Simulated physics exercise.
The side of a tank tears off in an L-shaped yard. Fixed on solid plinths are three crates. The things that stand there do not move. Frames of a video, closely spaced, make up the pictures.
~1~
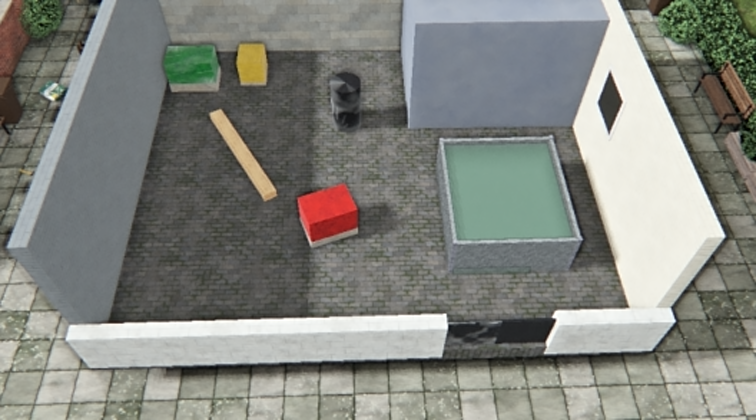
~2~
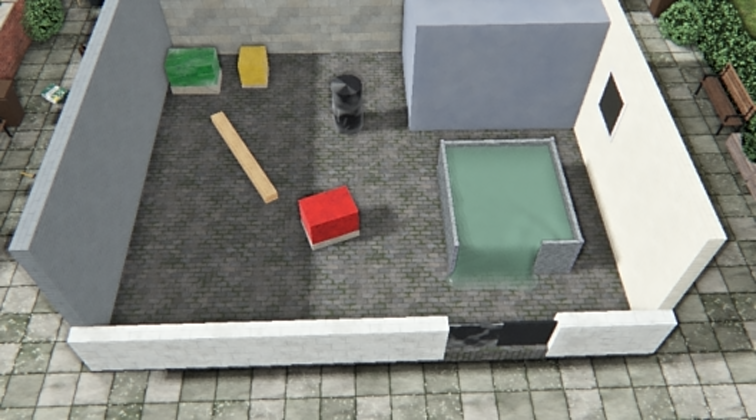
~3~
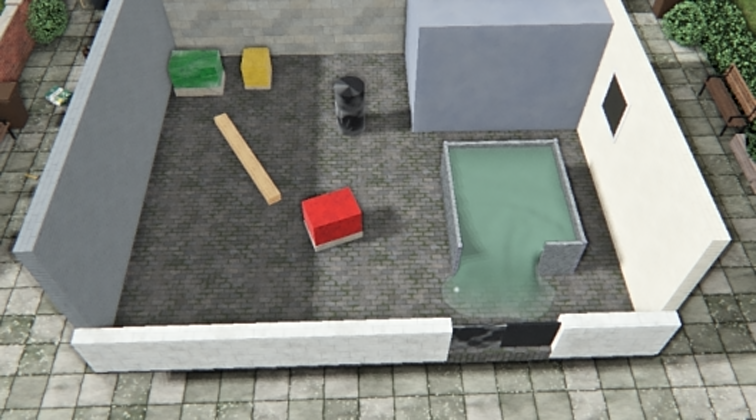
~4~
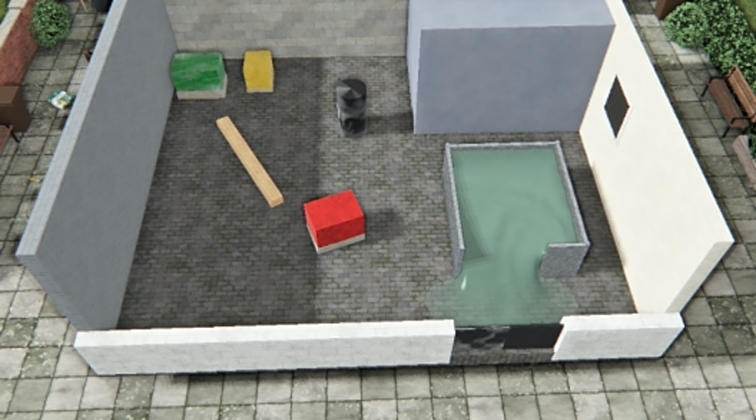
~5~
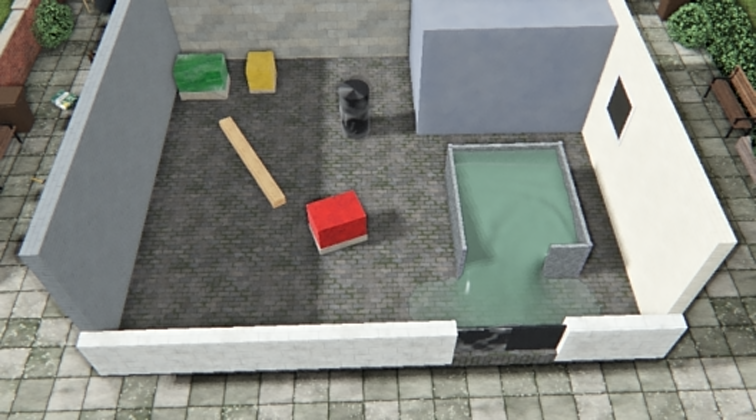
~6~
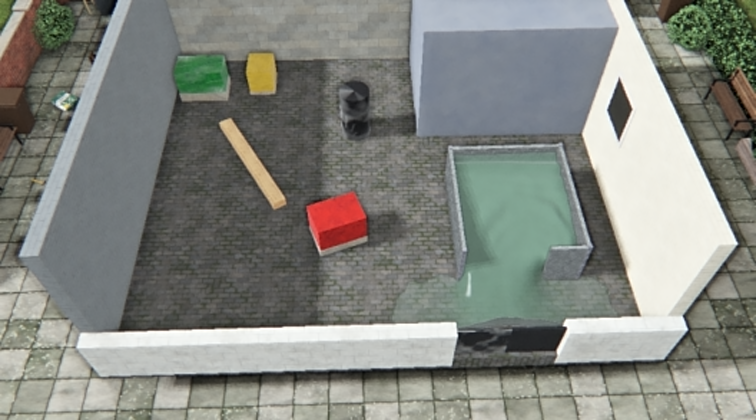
Greenish water poured out of a square tank when part of its near side gave way, spreading across the dark paving toward the low white front wall, while the red, green and yellow blocks stayed still.
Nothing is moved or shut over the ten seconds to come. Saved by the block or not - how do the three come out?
They come out like this: The red crate wet, the yellow crate wet, the green crate dry.
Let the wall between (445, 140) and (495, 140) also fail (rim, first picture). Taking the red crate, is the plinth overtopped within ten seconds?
In that case the red crate is never flooded.
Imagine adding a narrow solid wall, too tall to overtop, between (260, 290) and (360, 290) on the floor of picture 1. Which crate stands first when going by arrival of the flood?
That would be the red crate.
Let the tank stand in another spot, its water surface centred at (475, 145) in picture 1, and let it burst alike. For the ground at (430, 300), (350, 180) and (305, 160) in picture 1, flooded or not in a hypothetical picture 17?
As listed: Awash, free of water, not flooded.
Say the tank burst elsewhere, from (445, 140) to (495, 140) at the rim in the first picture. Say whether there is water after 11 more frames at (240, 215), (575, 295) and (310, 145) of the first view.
Well, the first one's left untouched, the second's left untouched, and the third's sodden.
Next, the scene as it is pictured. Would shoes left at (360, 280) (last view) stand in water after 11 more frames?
That spot: Submerged.
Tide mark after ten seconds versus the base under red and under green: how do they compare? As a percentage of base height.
120 %, then 80 %.
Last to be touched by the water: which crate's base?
Answer: The yellow-painted one.
A moment on, water covers 15 % of the floor; the red crate not reached, the yellow crate not reached, the green crate not reached.
Next, water covers 30 % of the floor; the red crate water round its plinth, the yellow crate not reached, the green crate not reached.
Then, water covers 50 % of the floor; the red crate water round its plinth, the yellow crate not reached, the green crate not reached.
Later, water covers 75 % of the floor; the red crate water round its plinth, the yellow crate water round its plinth, the green crate water round its plinth.
In the end, water covers 100 % of the floor; the red crate was topped, the yellow crate was topped, the green crate stayed above the water.
